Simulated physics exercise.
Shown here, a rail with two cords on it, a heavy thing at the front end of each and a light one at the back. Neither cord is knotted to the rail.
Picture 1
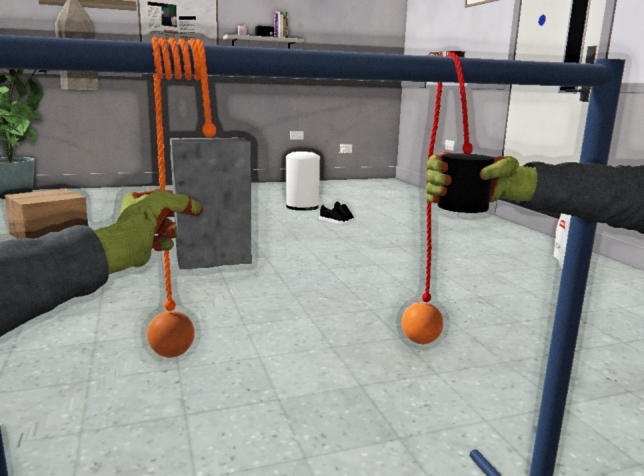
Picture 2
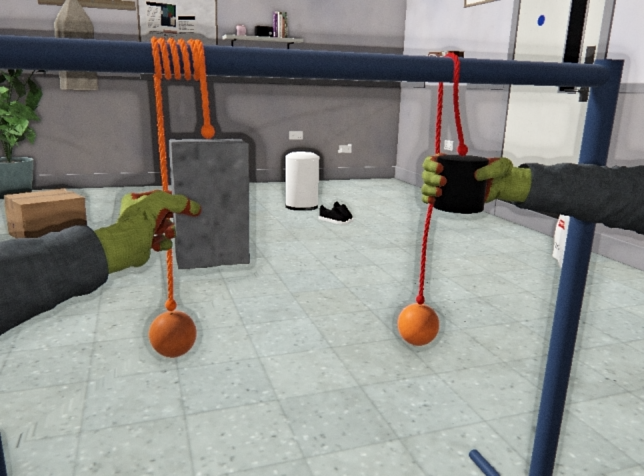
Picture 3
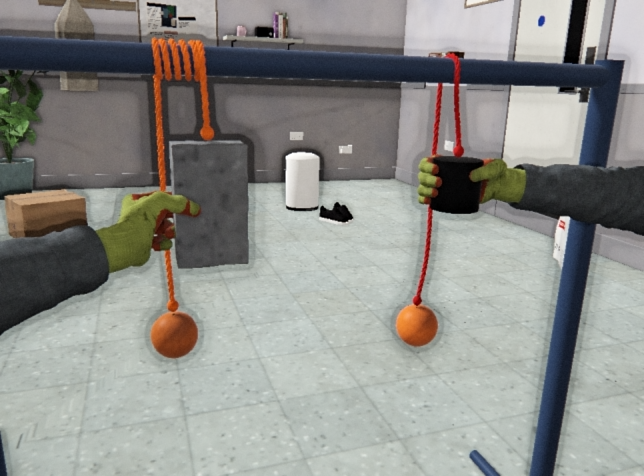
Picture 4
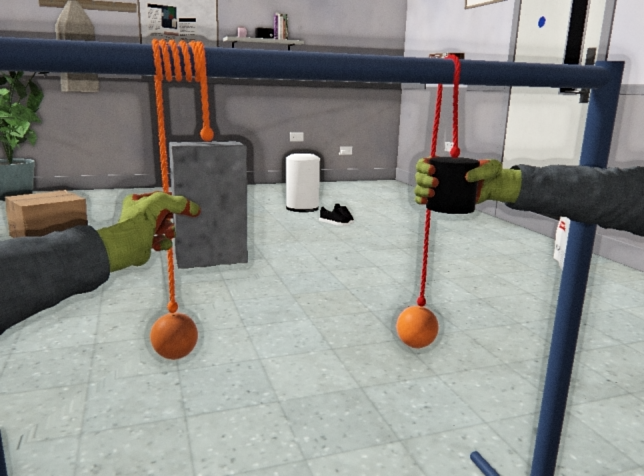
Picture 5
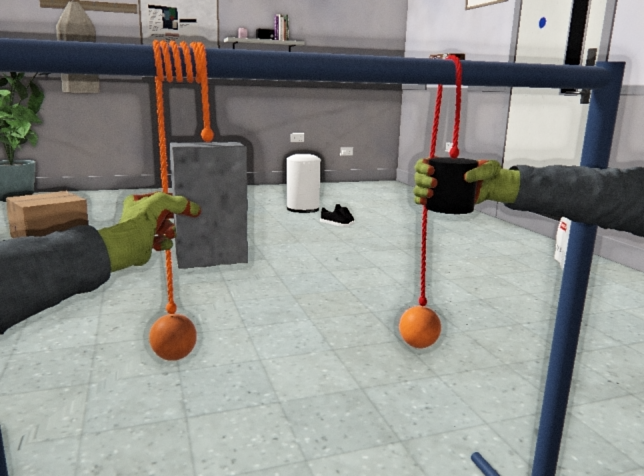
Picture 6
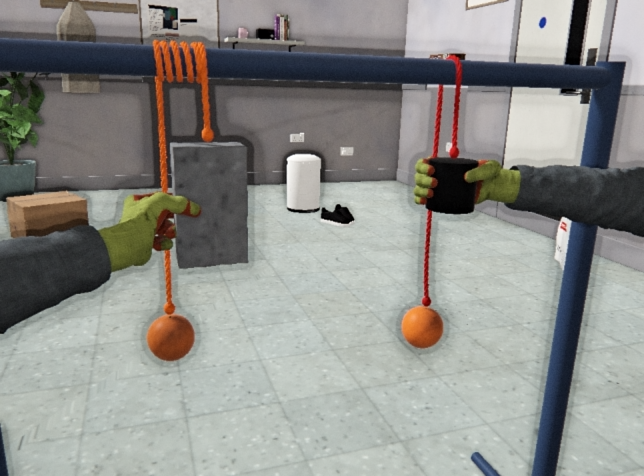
A green hand on the right shifted a black cylinder slightly left on a red cord over a blue rail, then stayed put, while another held a grey slab and both orange balls barely swayed.
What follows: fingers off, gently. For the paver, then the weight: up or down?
The paver keeps its height and the weight runs down to the floor.
Then, 0.48 s past the final frame, paver still up near (206, 202); weight dropping near (426, 451).
Then, 0.80 s past the final frame, paver still up near (206, 203); weight on the floor.
When it is over, paver still up near (206, 202); weight on the floor. The paver stays hanging and the weight drops.
